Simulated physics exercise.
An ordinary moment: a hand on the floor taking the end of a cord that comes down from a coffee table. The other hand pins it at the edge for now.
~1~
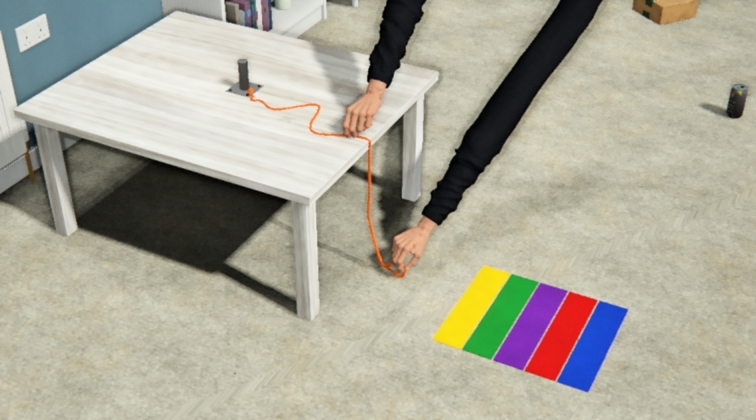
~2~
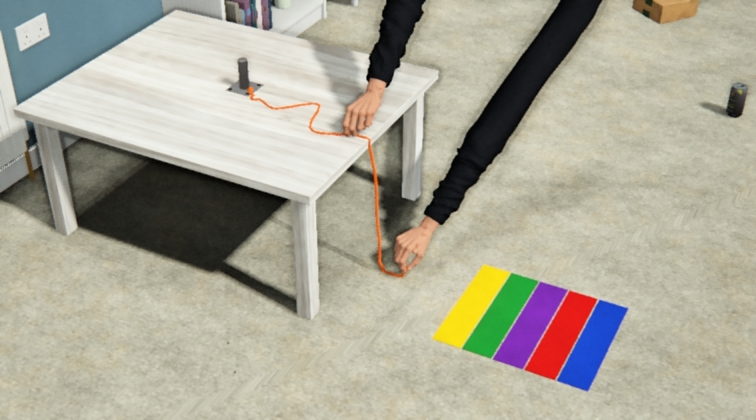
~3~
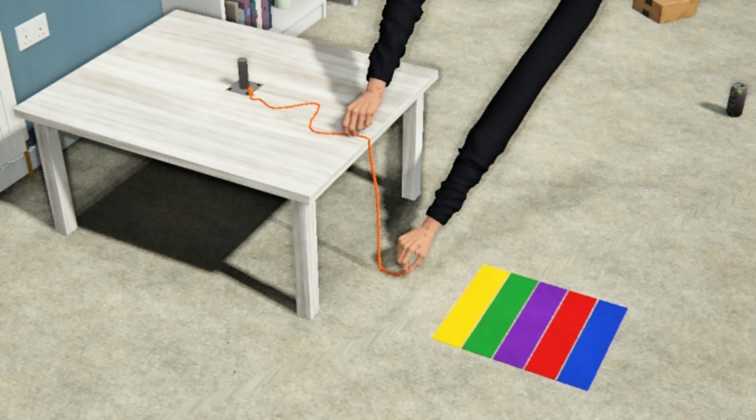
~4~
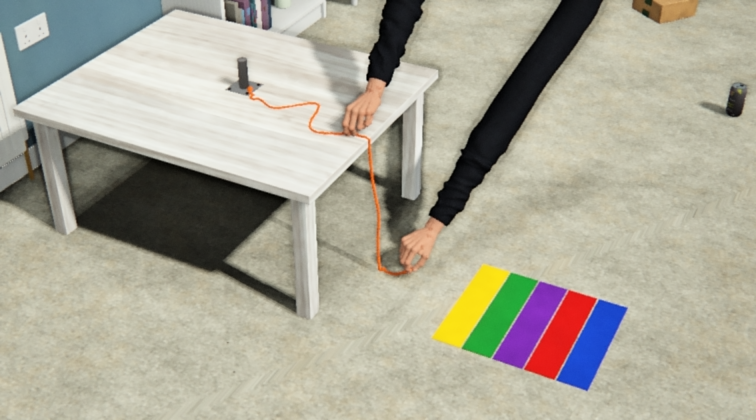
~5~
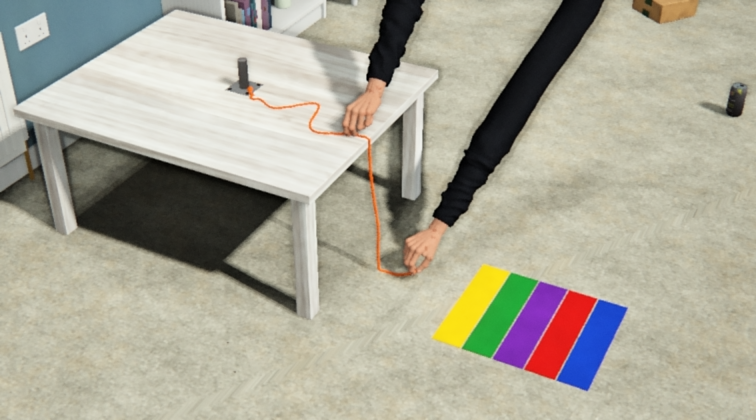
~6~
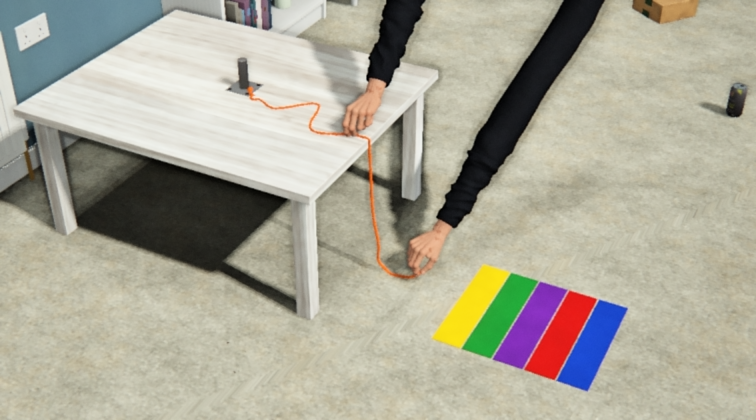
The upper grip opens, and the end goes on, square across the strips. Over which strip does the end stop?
The end stops over the red strip.
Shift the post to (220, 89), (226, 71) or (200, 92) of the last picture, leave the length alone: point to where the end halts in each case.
Near (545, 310), (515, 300) and (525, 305).
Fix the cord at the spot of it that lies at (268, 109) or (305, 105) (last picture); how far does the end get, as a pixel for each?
About (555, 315) and (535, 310).
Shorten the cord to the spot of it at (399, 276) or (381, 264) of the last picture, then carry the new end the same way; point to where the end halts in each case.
The places are (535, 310) and (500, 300).
Early on, end near (503, 299); over green.
Midway, end near (543, 312); over purple.
At the end of the slack, end near (567, 319); over red. It gets as far as the red strip.
